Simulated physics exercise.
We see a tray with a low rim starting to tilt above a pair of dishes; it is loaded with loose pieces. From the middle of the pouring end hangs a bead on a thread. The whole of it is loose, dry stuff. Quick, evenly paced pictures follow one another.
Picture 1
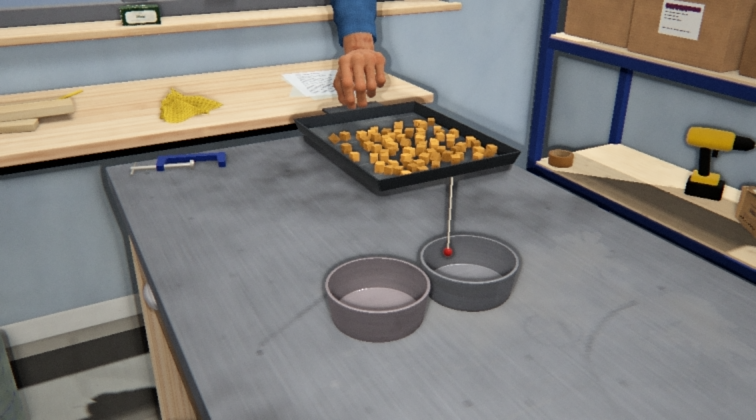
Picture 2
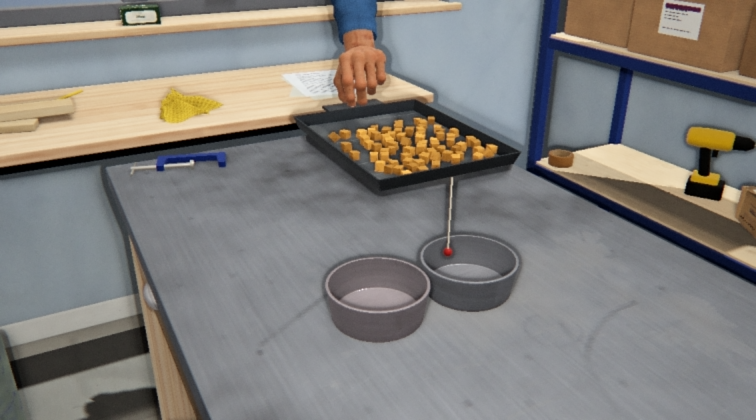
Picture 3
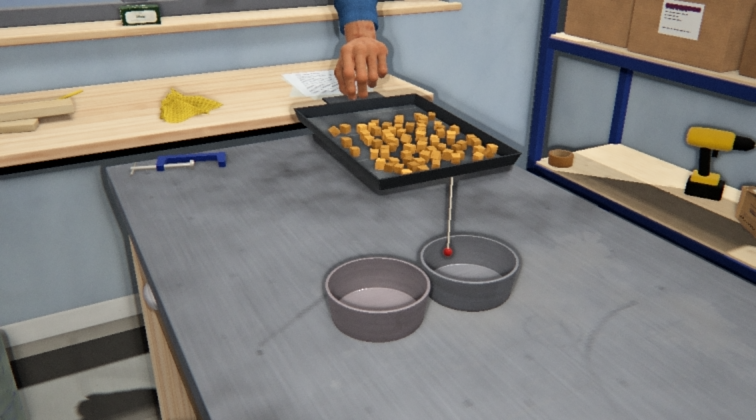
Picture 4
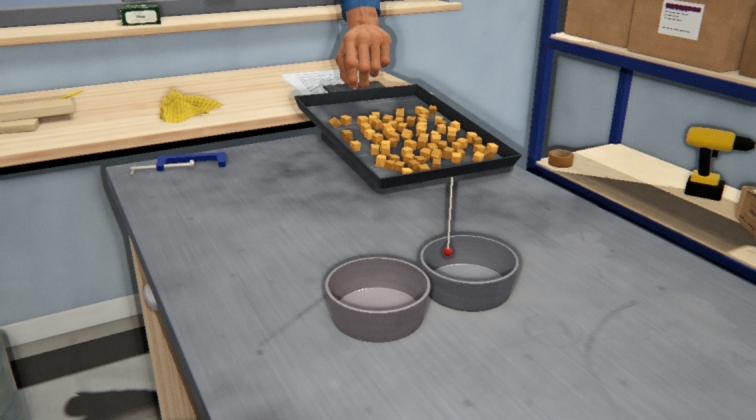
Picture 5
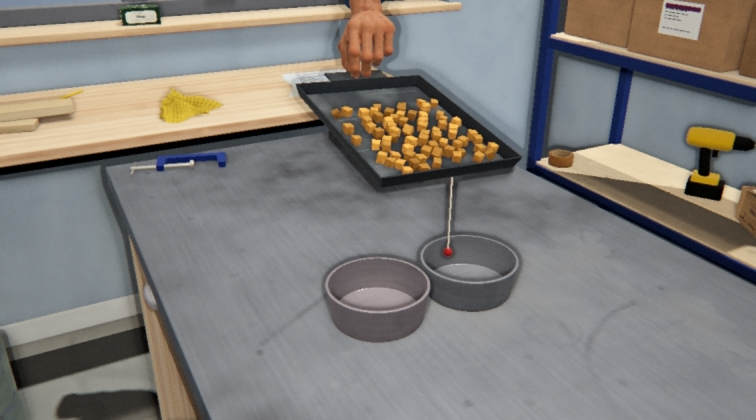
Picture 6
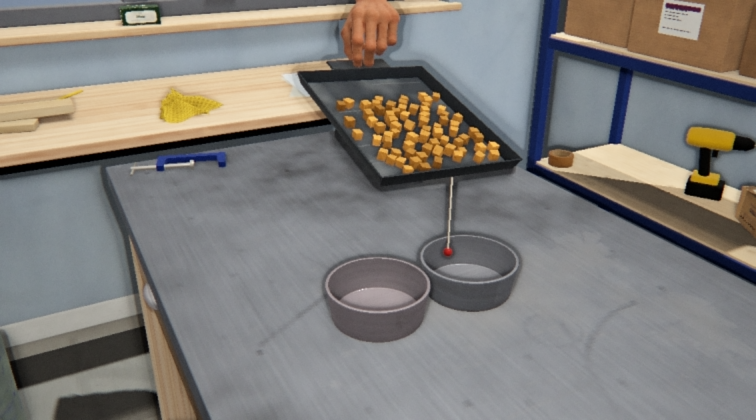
A hand held a dark tray of small golden-brown cubes above two round dishes on a gray workbench, then slowly raised the far end, tilting the tray toward the viewer while the cubes barely shifted.
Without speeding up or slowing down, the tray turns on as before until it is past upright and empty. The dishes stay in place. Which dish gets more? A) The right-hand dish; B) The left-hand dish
A.
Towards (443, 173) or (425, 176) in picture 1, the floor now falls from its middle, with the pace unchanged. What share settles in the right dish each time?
Close to 10 percent first and close to 10 percent second.
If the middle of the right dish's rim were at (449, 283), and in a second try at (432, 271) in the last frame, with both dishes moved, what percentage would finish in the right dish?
Roughly 30% the first time and 10% the second time.
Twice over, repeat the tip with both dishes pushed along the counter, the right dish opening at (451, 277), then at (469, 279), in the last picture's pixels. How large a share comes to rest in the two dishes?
About 30 per cent, then about 40 per cent.
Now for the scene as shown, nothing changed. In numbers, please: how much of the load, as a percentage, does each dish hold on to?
Left 0 %, right 30 %.
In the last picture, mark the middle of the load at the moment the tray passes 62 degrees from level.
Look about (469, 144) in the last picture.
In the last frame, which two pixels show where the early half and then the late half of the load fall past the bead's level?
(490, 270) for the early half, (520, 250) for the late half.
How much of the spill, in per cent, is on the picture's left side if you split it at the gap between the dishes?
Estimate: About 10 in every hundred.
Soon after the last picture, tray tipped steeply; all on the tray.
A little later, tray tipped past a quarter turn; nearly all on the tray; a stray few in the right dish; a stray few outside both; a stray few in the air.
Later still, tray tipped past a quarter turn; about a quarter in the right dish; about two thirds outside both.
At rest, tray tipped past a quarter turn; none in the left dish; about a quarter in the right dish; about two thirds outside both.
